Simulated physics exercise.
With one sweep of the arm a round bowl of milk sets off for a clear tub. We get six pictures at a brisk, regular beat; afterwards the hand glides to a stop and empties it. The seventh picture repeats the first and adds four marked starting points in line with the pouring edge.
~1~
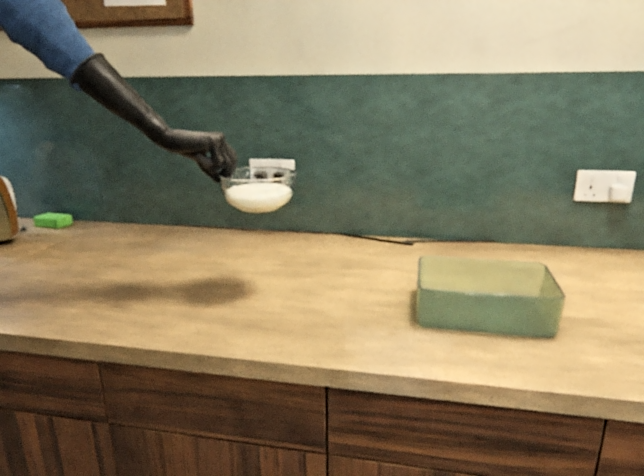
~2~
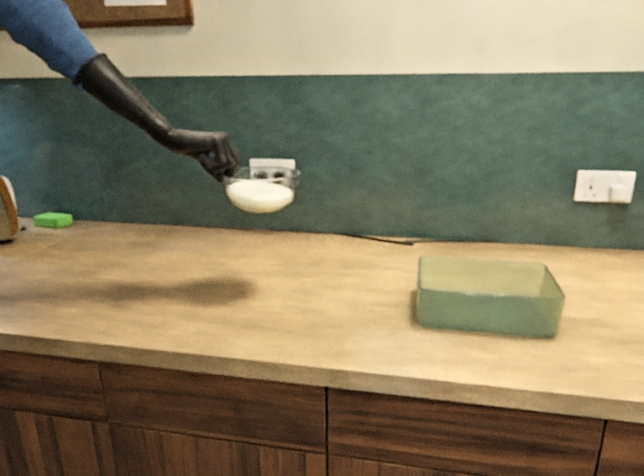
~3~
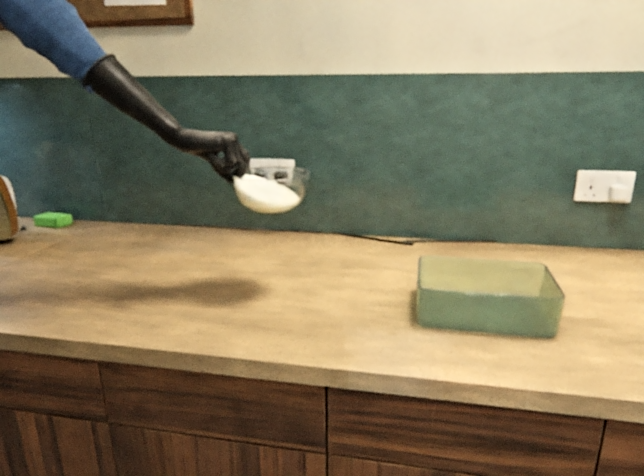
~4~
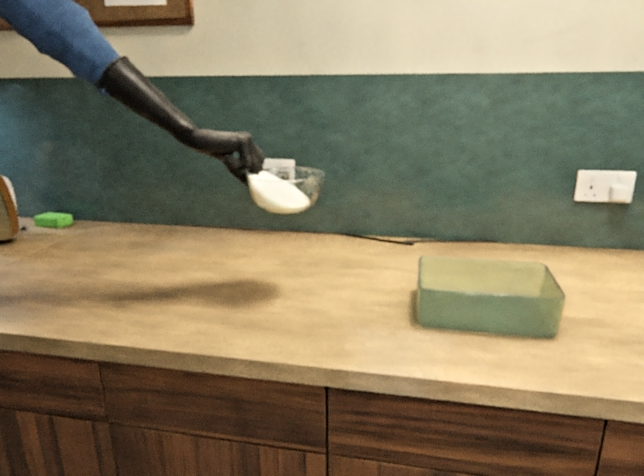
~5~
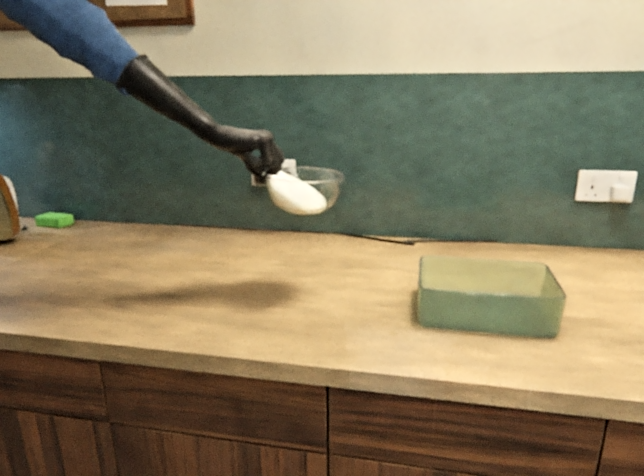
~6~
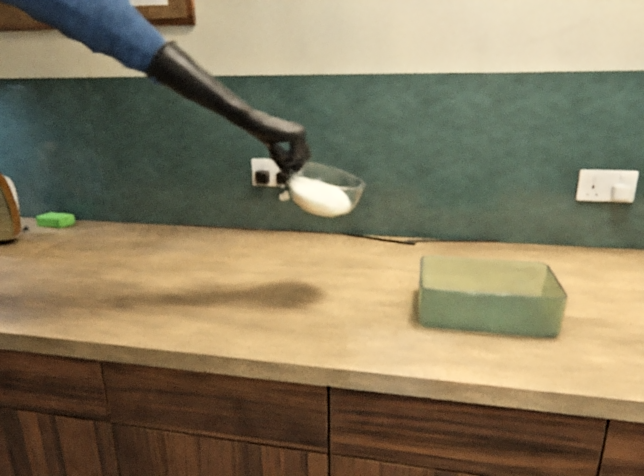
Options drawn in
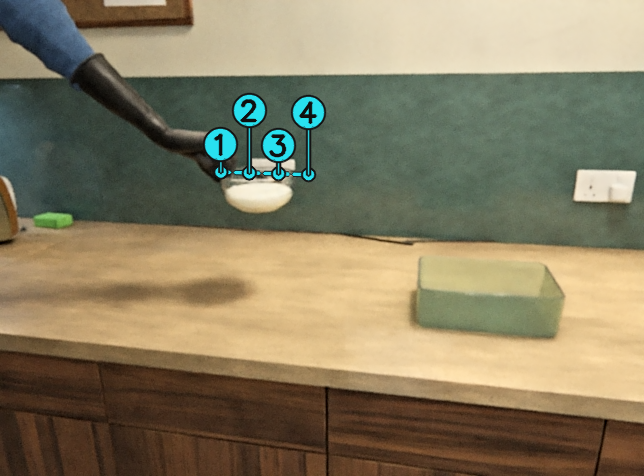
Black-gloved arm carrying a clear round bowl of milk rightward above a counter with a tub, milk surging over its left rim.
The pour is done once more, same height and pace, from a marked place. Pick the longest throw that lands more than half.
Dot 3 just does it.
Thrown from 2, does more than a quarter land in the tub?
Yes, it does.
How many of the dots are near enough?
Two of them.
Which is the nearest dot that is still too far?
Dot 2.
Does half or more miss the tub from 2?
Yes, it does.
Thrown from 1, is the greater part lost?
Yes.
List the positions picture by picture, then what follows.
Upright, lip at (294, 174); tub from (417, 324) to (557, 336); nothing has left yet, in the first frame.
Upright, lip at (297, 174); nothing has left yet, in the second frame.
Upright, lip at (307, 174); nothing has left yet, in the third frame.
Upright, lip at (322, 174); milk is over the rim, down to (251, 172), in the fourth frame.
Tipped about 3°, lip at (342, 177); milk is over the rim, down to (265, 179), in the fifth frame.
Tipped about 15°, lip at (364, 186); milk is over the rim, down to (282, 200), in the sixth frame.
On the marked copy, 1 at (220, 172); 2 at (249, 172); 3 at (278, 173); 4 at (308, 174).
With 1, about 5 % lands in the tub, 93 % falls short and 3 % goes beside or beyond.
With 2, about 35 % lands in the tub, 60 % falls short and 5 % goes beside or beyond.
With 3, about 66 % lands in the tub, 23 % falls short and 11 % goes beside or beyond.
With 4, about 78 % lands in the tub, 9 % falls short and 13 % goes beside or beyond.
